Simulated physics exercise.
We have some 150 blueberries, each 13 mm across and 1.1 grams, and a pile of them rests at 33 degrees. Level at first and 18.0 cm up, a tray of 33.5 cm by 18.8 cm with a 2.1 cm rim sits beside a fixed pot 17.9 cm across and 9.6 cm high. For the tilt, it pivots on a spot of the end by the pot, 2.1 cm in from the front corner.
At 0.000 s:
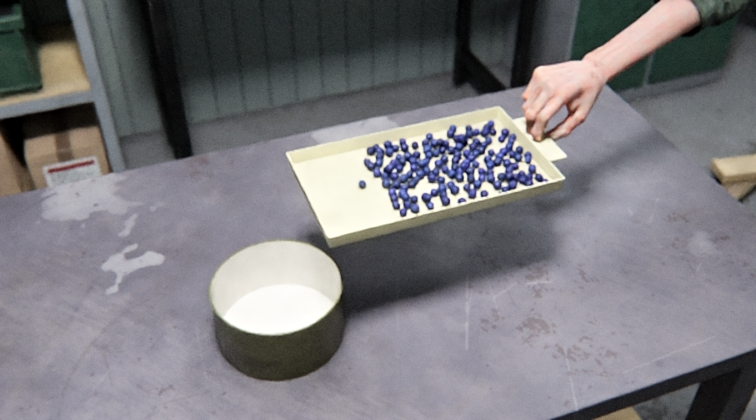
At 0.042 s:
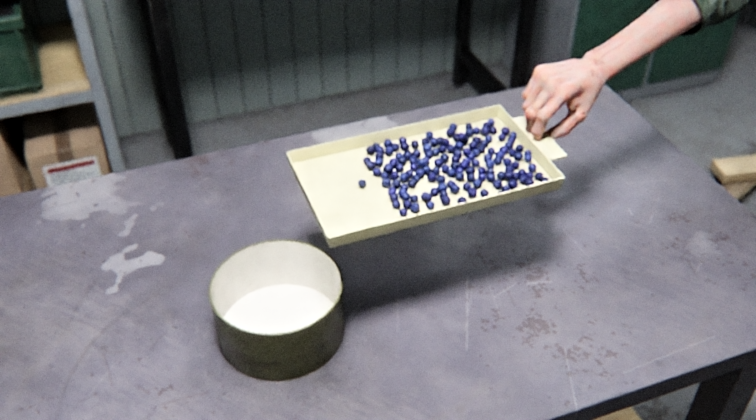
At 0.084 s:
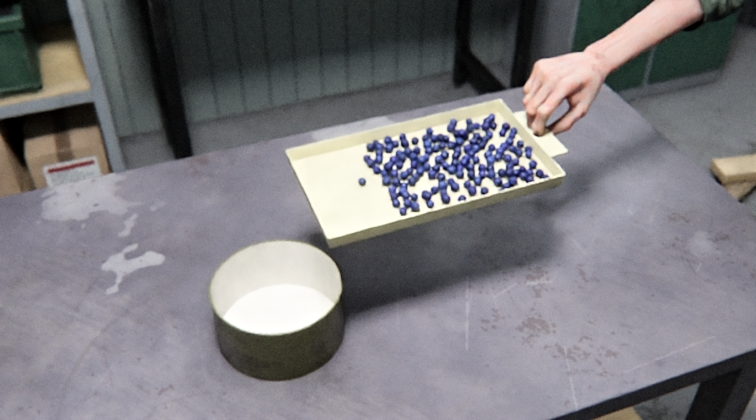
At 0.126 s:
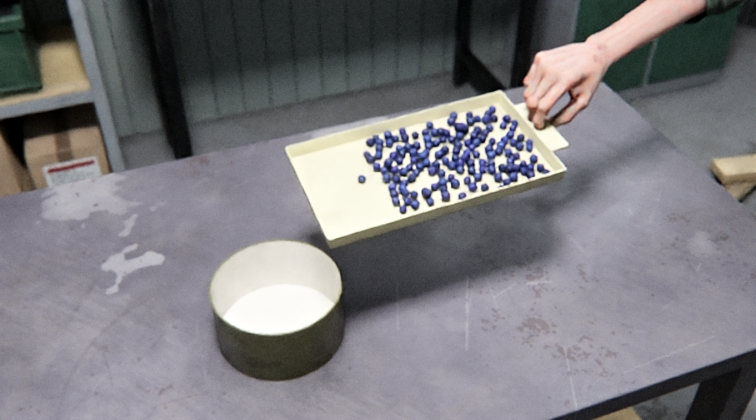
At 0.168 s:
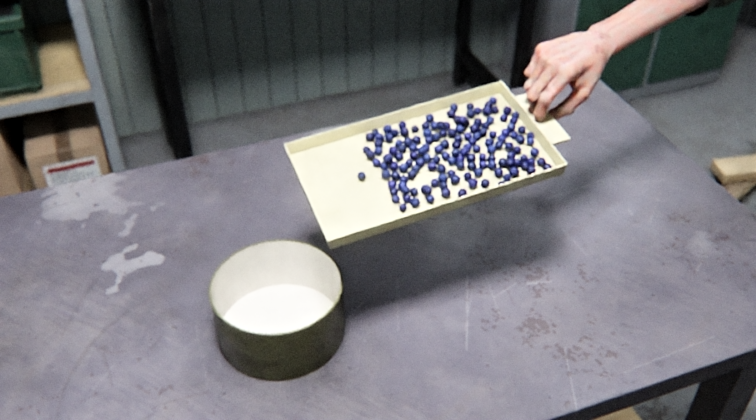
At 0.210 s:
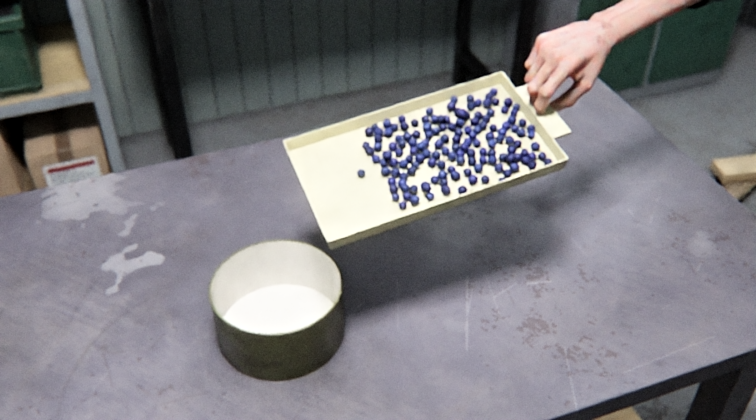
A hand slowly raises the right end of a cream tray scattered with blueberries.
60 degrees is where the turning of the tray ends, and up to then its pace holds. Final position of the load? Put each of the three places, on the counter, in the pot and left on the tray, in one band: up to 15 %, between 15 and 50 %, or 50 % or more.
Counter: Up to 15 %; pot: Up to 15 %; tray: 50 % or more.
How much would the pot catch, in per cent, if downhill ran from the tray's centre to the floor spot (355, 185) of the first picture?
Roughly 10 percent of them.
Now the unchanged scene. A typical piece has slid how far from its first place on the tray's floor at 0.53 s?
5 cm.
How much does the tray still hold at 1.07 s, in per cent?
Close to 95 in a hundred.
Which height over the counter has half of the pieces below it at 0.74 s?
I'd put it near 26 cm.
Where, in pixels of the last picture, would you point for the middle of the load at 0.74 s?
Near (404, 172).
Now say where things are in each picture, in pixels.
The first picture shows tray tilt 0 degrees, front corners at (330, 235) and (562, 177); middle of the pieces at (455, 167); pot at (276, 284).
The second picture shows tray tilt 1 degrees, front corners at (330, 236) and (562, 176); middle of the pieces at (455, 166).
The third picture shows tray tilt 2 degrees, front corners at (330, 236) and (563, 173); middle of the pieces at (455, 163).
The fourth picture shows tray tilt 5 degrees, front corners at (330, 237) and (563, 169), lowest corner left front; middle of the pieces at (455, 159).
The fifth picture shows tray tilt 8 degrees, front corners at (329, 238) and (564, 163), lowest corner left front; middle of the pieces at (456, 153).
The sixth picture shows tray tilt 11 degrees, front corners at (329, 239) and (565, 158), lowest corner left front; middle of the pieces at (456, 148); pot at (276, 284). Its pace works out near 75 degrees a second.
After 0.53 s, tilt 35 degrees; the tray holds 100 %, the pot 0 %.
Then, at 0.74 s, tilt 51 degrees; the tray holds 100 %, the pot 0 %.
After 1.07 s, tilt 60 degrees; the tray holds 95 %, the pot 0 %.
By 1.9 s all is still; counter 0 %, pot 0 %, tray 95 %.
